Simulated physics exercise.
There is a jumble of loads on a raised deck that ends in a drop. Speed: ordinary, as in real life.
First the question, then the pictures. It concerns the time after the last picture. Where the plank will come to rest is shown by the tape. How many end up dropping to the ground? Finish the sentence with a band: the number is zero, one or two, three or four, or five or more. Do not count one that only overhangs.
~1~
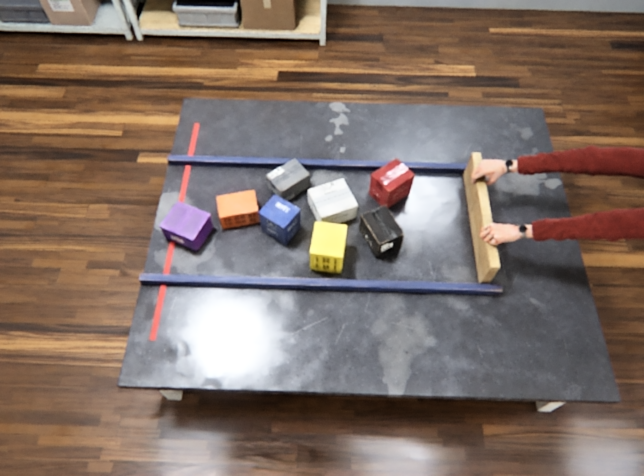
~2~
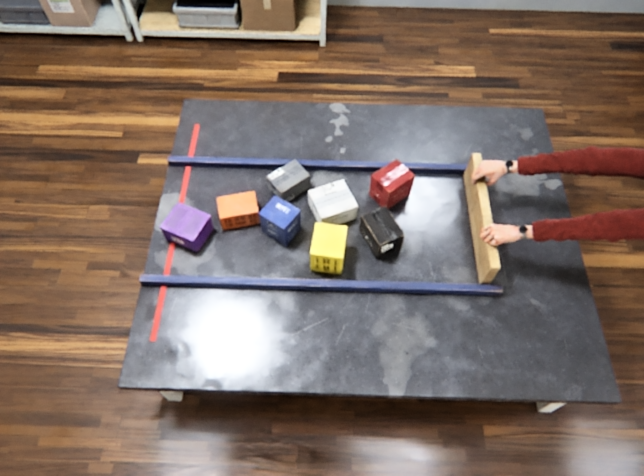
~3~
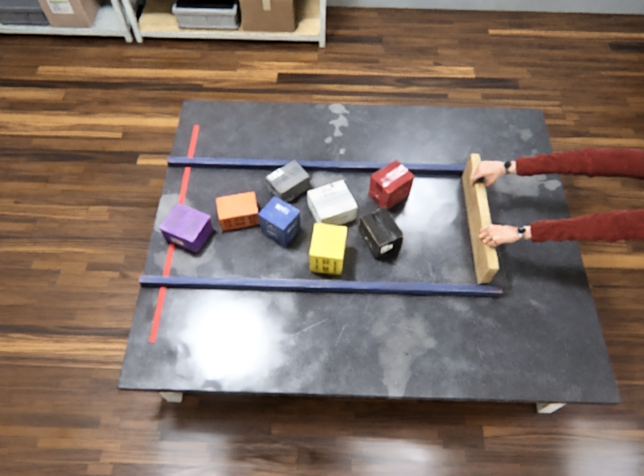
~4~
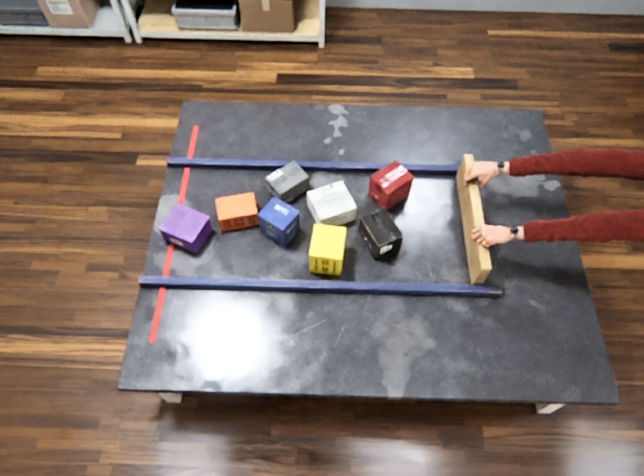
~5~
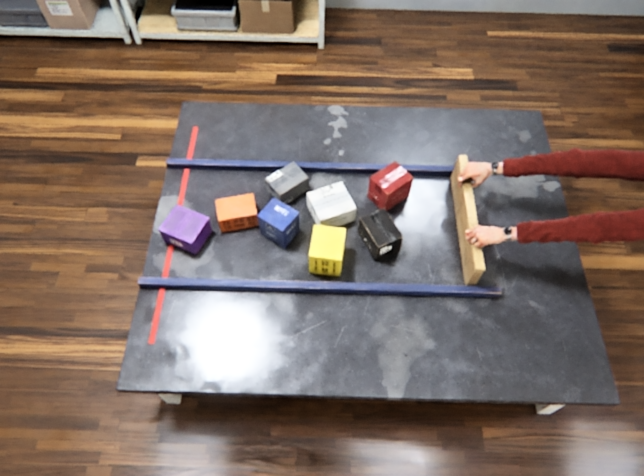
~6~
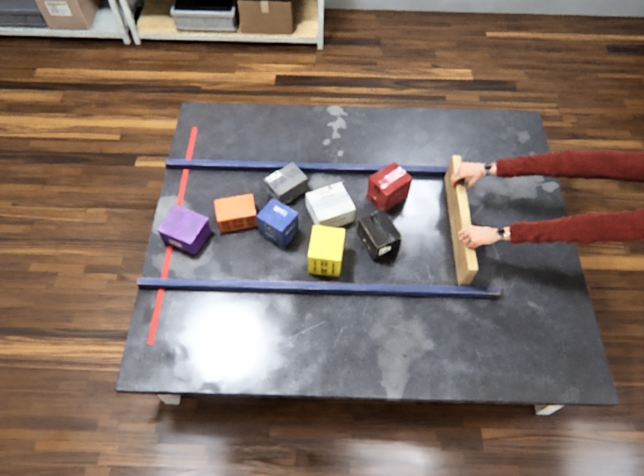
The number is five or more.
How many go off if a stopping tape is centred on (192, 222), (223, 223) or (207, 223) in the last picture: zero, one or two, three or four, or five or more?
In the order of the places given: Five or over; one or two; either three or four.
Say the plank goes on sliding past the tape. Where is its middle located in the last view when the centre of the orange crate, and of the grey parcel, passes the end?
With the orange crate it sits around (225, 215), with the grey parcel around (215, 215).
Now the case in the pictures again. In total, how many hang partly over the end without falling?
The total comes out at 2.
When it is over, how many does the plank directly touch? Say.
The count in contact is 2.
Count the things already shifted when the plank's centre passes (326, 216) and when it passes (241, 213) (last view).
The count is 7 at the first point and 8 at the second.
Soon after, none off yet; purple tote at rest near (186, 231); orange crate at rest near (236, 213); blue box at rest near (278, 224).
Then, none off yet; purple tote moved about its own width near (159, 242); orange crate moved about its own width near (189, 222); blue box moved well along near (217, 238).
At rest, the number that fall off is five or more; fallen, red box, white parcel, grey parcel, blue box, orange crate and purple tote.
